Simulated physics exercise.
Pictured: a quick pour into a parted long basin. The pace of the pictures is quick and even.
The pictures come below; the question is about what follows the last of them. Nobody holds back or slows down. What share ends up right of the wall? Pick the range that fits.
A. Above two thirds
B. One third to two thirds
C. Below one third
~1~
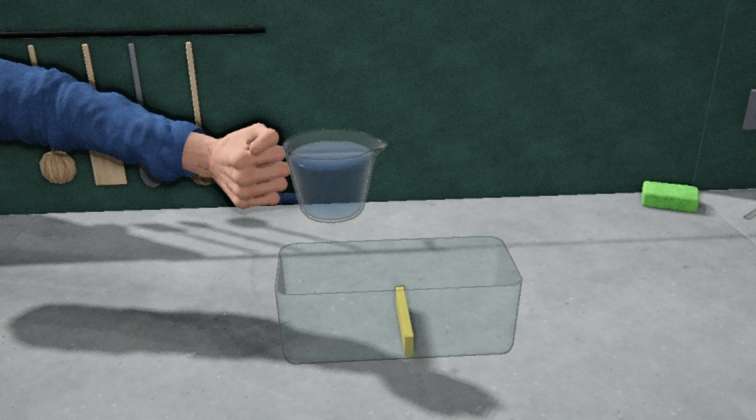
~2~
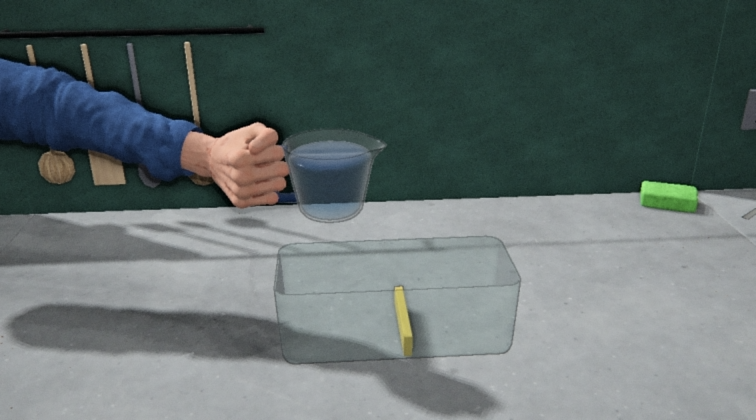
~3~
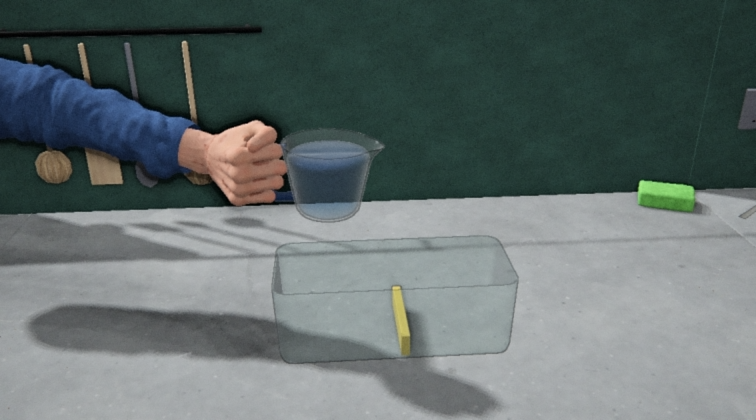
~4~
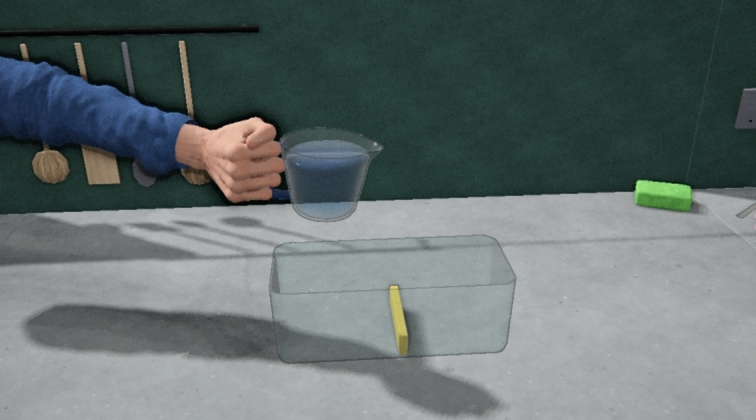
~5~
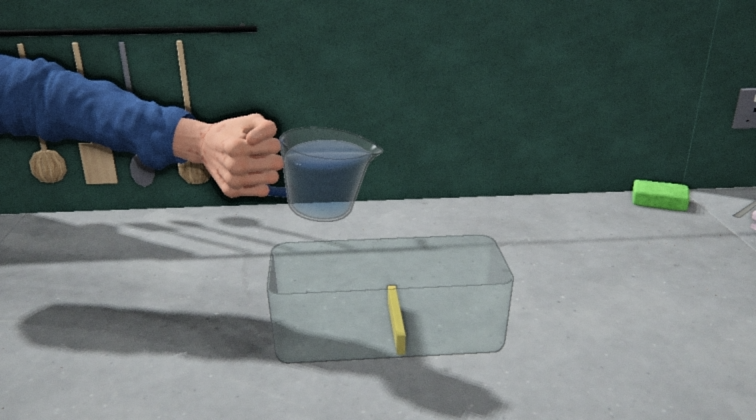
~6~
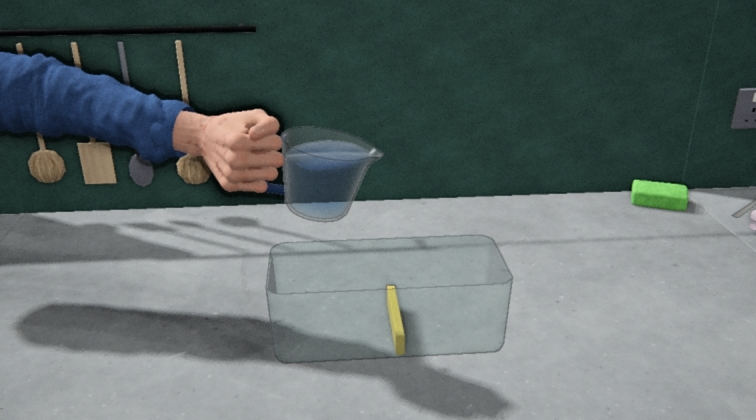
A, above two thirds.
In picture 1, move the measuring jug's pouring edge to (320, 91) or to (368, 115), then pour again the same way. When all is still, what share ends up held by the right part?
Roughly 15 % the first time and roughly 75 % the second.
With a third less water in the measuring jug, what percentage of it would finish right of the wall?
Around 85 percent, more or less.
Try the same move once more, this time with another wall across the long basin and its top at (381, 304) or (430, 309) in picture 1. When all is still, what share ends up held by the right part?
My guess is some 95 percent the first time and some 55 percent the second.
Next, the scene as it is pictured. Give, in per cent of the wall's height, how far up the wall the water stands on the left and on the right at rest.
I get 10 % for the left and 80 % for the right.
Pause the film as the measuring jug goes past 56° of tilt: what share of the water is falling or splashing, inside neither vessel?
About 20 per cent.
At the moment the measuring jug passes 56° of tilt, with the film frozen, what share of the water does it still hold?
Close to 70 parts in a hundred remain.
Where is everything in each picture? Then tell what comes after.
In the first frame, it leans 0°; its right rim is at (387, 143); the water meets the walls at (289, 154) and (374, 152); the long basin's rim runs from (278, 270) to (511, 260); the wall's top is at (404, 311).
In the second frame, it leans 0°; its right rim is at (386, 144); the water meets the walls at (288, 154) and (372, 151).
In the third frame, it leans 2°; its right rim is at (385, 145); the water meets the walls at (286, 153) and (370, 152).
In the fourth frame, it leans 4°; its right rim is at (384, 146); the water meets the walls at (285, 153) and (370, 151).
In the fifth frame, it leans 7°; its right rim is at (383, 149); the water meets the walls at (285, 153) and (371, 152).
In the sixth frame, it leans 12°; its right rim is at (384, 153); the water meets the walls at (286, 154) and (374, 152).
A moment on, the measuring jug is tipped part way and 70 per cent is still to pour, 0 is left of the wall and 12 right of it.
Next, the measuring jug is tipped on its side and 18 per cent is still to pour, 2 is left of the wall and 67 right of it.
Then the measuring jug is tipped on its side and 1 per cent is still to pour, 9 is left of the wall and 88 right of it.
Later the measuring jug is tipped on its side and 0 per cent is still to pour, 12 is left of the wall and 87 right of it.
In the end 12 per cent lies left of the wall, 87 right of it and 1 outside.
